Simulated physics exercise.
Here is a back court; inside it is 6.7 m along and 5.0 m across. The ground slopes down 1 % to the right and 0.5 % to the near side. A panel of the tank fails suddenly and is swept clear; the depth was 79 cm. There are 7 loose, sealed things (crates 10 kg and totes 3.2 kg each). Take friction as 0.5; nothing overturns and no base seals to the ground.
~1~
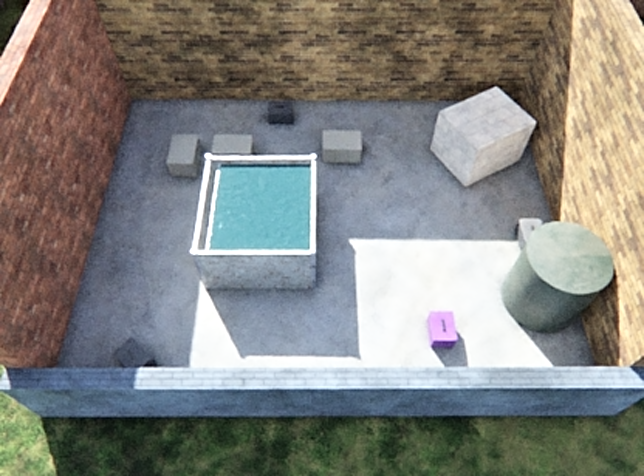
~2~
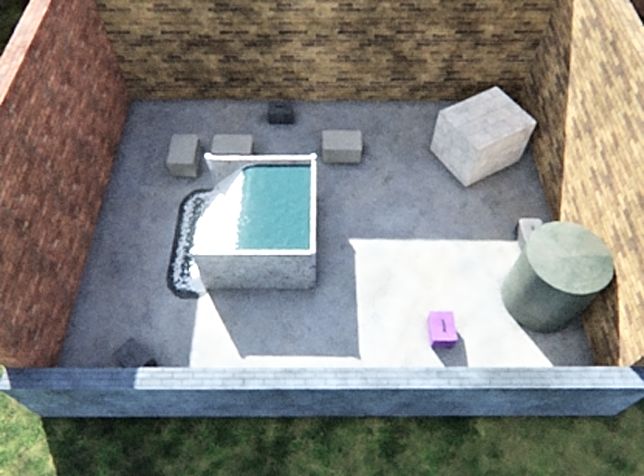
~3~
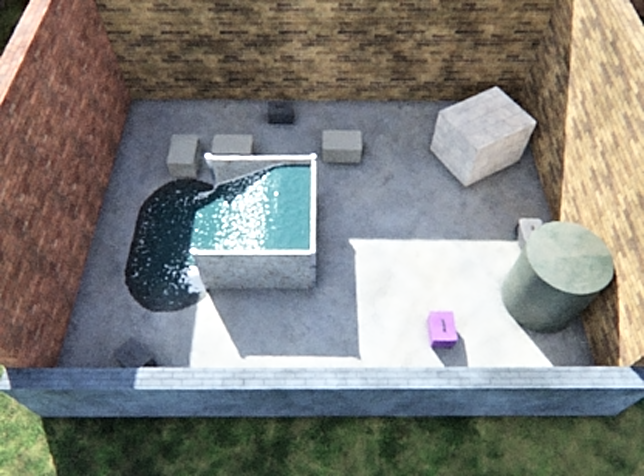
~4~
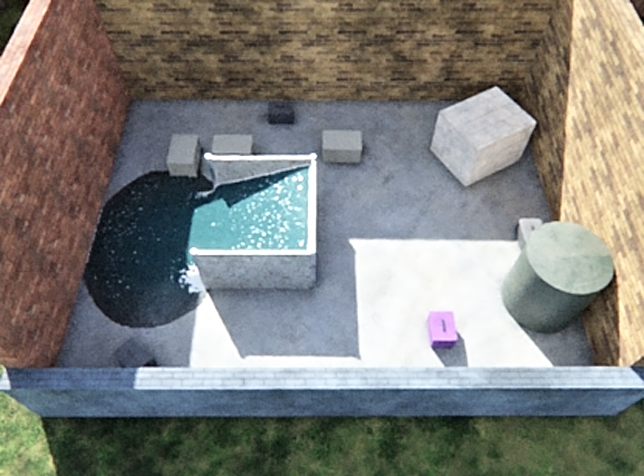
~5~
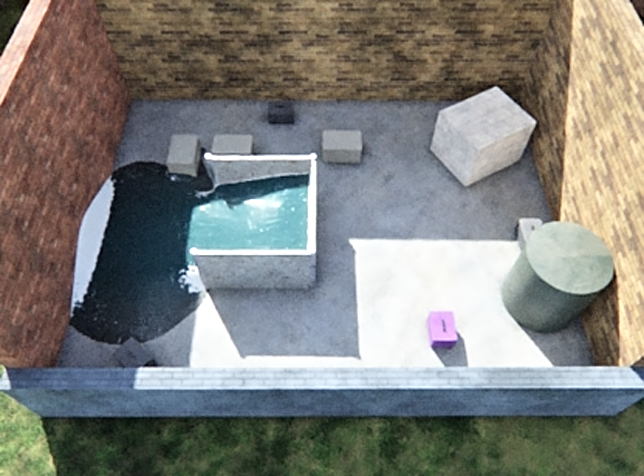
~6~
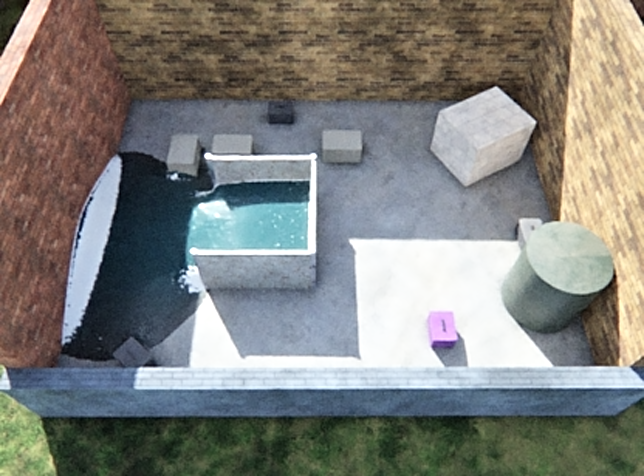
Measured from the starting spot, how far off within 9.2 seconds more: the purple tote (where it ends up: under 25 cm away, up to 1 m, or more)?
Purple tote is nudged along.
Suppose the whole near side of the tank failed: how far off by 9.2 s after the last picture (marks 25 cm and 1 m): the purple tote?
In that case the purple tote ends far away.
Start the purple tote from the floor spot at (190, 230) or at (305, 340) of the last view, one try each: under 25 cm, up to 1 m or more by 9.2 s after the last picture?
In turn: It ends far away; it travels far.
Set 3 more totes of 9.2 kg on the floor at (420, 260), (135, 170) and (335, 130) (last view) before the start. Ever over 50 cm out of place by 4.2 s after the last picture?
In turn: Short of it, over, past it.
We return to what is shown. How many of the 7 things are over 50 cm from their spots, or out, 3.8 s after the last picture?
I count 6.
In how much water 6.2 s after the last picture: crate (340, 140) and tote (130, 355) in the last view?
About 2 and 7 cm.
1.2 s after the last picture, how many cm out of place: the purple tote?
Roughly 0 cm by then.
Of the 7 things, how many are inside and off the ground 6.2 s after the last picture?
I count 5.
Then, 1.2 s after the last picture the purple tote is near (443, 325), 0.0 m from its start, aground; 1 afloat.
Then, 3.8 s after the last picture the purple tote is near (591, 357), 1.8 m from its start, afloat; 3 afloat.
Then, 6.2 s after the last picture the purple tote is near (539, 343), 1.1 m from its start, afloat; 5 afloat.
Then, 9.2 s after the last picture the purple tote is near (487, 326), 0.5 m from its start, afloat; 7 afloat.
